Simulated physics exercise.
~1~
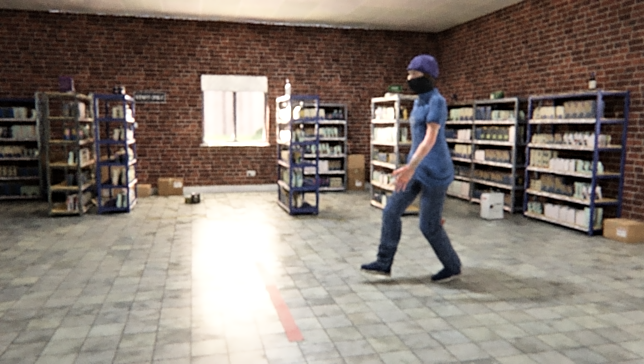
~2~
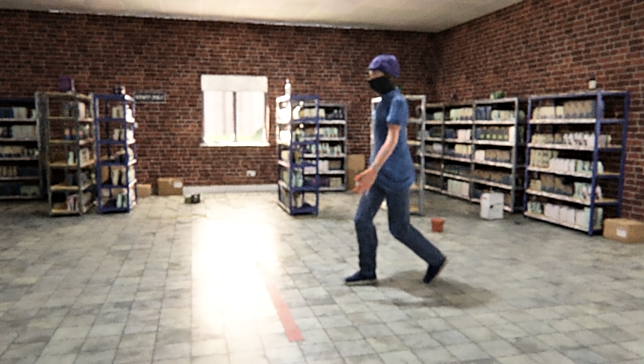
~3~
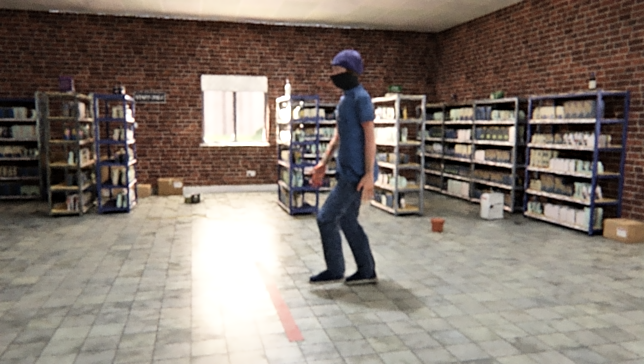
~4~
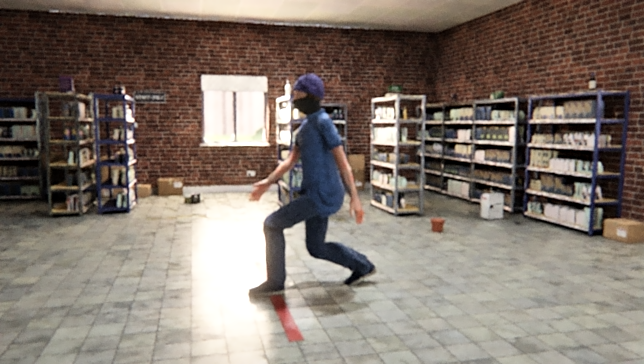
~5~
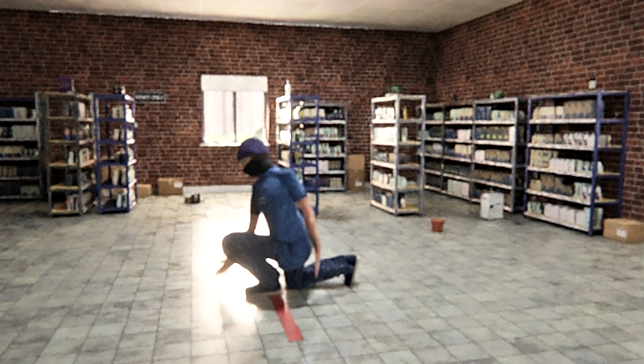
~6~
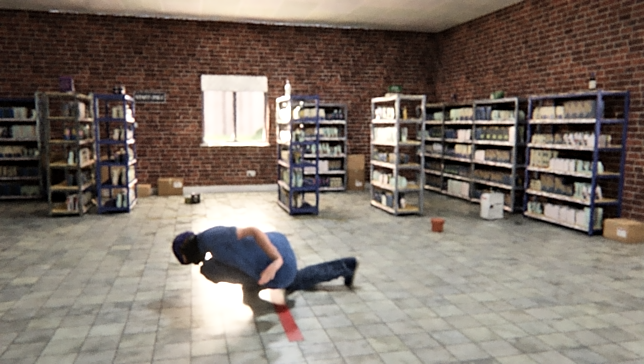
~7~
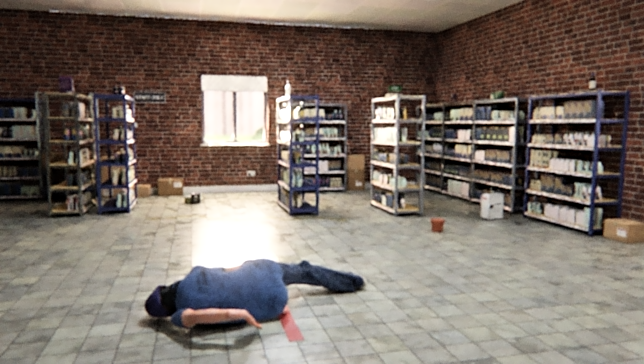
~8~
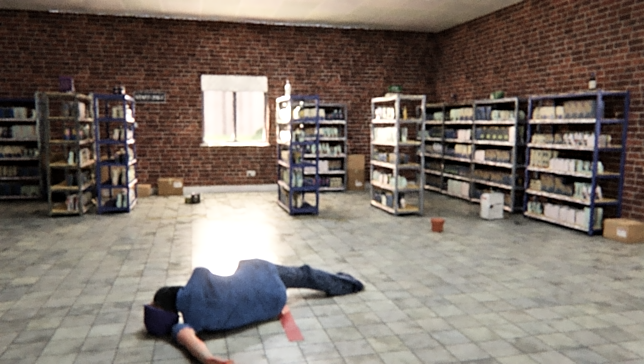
Masked person in blue walking left across a tiled library floor, sinking to the knees and collapsing face down over red tape.
